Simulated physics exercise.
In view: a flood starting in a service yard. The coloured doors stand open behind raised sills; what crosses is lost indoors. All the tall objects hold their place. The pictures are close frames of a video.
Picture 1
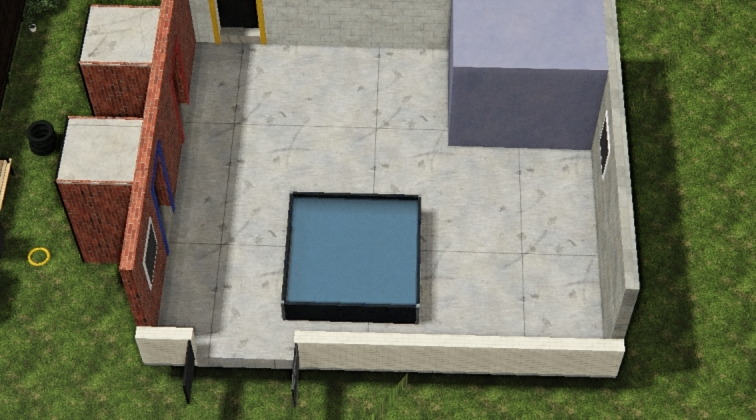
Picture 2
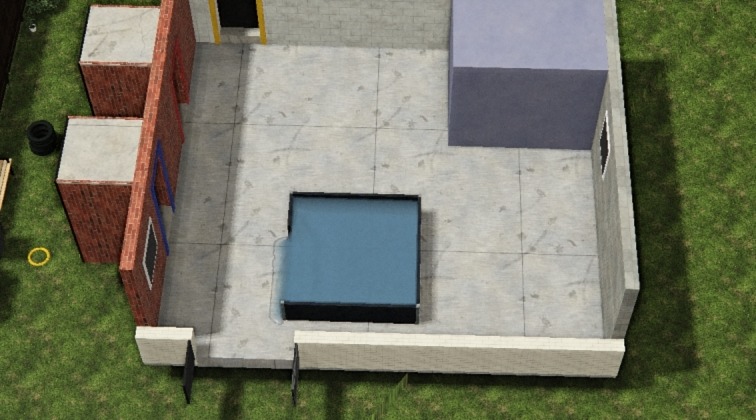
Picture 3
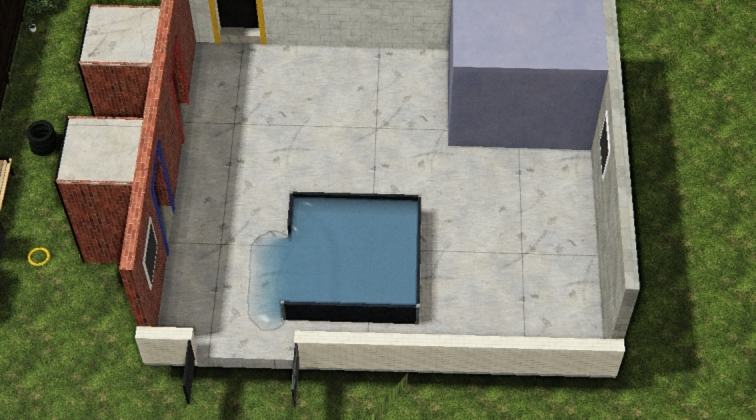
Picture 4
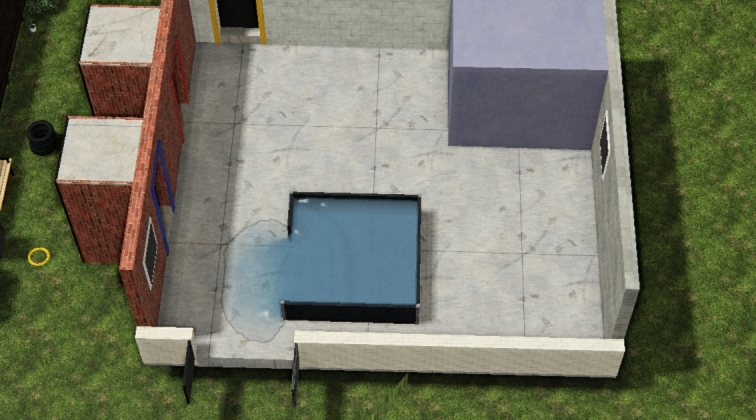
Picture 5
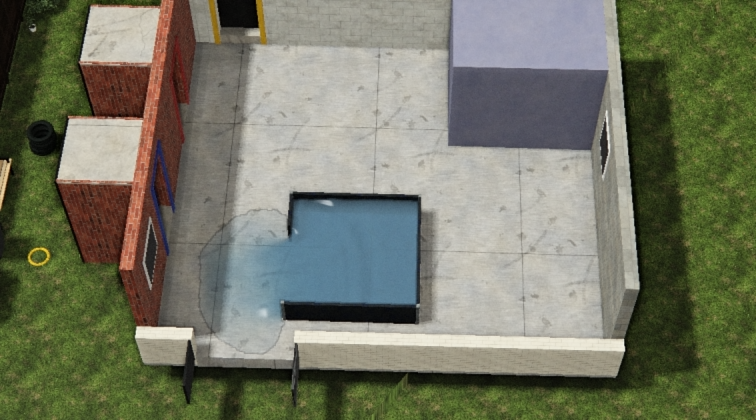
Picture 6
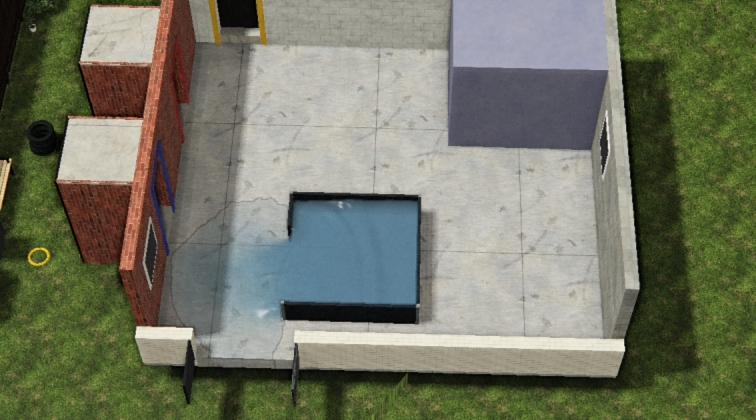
The clip shows a walled yard with coloured doors, tall blocks and an open tank of still blue water; then water pours through a gap in the tank's left side and spreads leftward across the pale paved floor.
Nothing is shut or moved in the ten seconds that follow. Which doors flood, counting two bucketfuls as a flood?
The blue door holds within the limit; the red door holds within the limit; the yellow door holds within the limit.
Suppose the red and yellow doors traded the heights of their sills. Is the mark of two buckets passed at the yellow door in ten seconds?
The yellow one lets more in.
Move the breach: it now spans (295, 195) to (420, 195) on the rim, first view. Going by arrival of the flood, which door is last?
The blue one.
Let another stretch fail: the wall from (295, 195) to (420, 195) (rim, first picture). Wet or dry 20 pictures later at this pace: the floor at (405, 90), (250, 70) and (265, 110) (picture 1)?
In that order: Covered, covered, wet.
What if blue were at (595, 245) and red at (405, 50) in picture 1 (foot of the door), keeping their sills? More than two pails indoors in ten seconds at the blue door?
The blue one keeps below it.
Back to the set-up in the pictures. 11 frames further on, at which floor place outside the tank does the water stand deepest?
Close to (171, 303).
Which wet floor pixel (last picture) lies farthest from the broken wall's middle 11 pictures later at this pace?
Roughly at (186, 124).
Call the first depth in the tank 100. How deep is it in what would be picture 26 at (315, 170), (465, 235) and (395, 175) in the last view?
In turn 0, 0 and 0 in a hundred.
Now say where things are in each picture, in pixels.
The first picture shows the open tank at (353, 250) is whole and still.
In the second picture, the front is at (278, 320), out from the gap at (288, 274).
In the third picture, water pours out at (289, 275) and has run to (262, 325).
In the fourth picture, water pours out at (289, 276) and has run to (240, 327).
In the fifth picture, water pours out at (289, 276) and has run to (205, 254).
In the sixth picture, the front is at (177, 255), out from the gap at (289, 276).
A moment on, water covers 15 % of the floor; the blue door wet at the sill, nothing in, the red door not reached, the yellow door not reached.
Next, water covers 15 % of the floor; the blue door wet at the sill, nothing in, the red door wet at the sill, nothing in, the yellow door not reached.
Then, water covers 30 % of the floor; the blue door under two buckets in, the red door wet at the sill, nothing in, the yellow door not reached.
Later, water covers 55 % of the floor; the blue door under two buckets in, the red door under two buckets in, the yellow door wet at the sill, nothing in.
In the end, water covers 65 % of the floor; the blue door under two buckets in, the red door under two buckets in, the yellow door wet at the sill, nothing in.
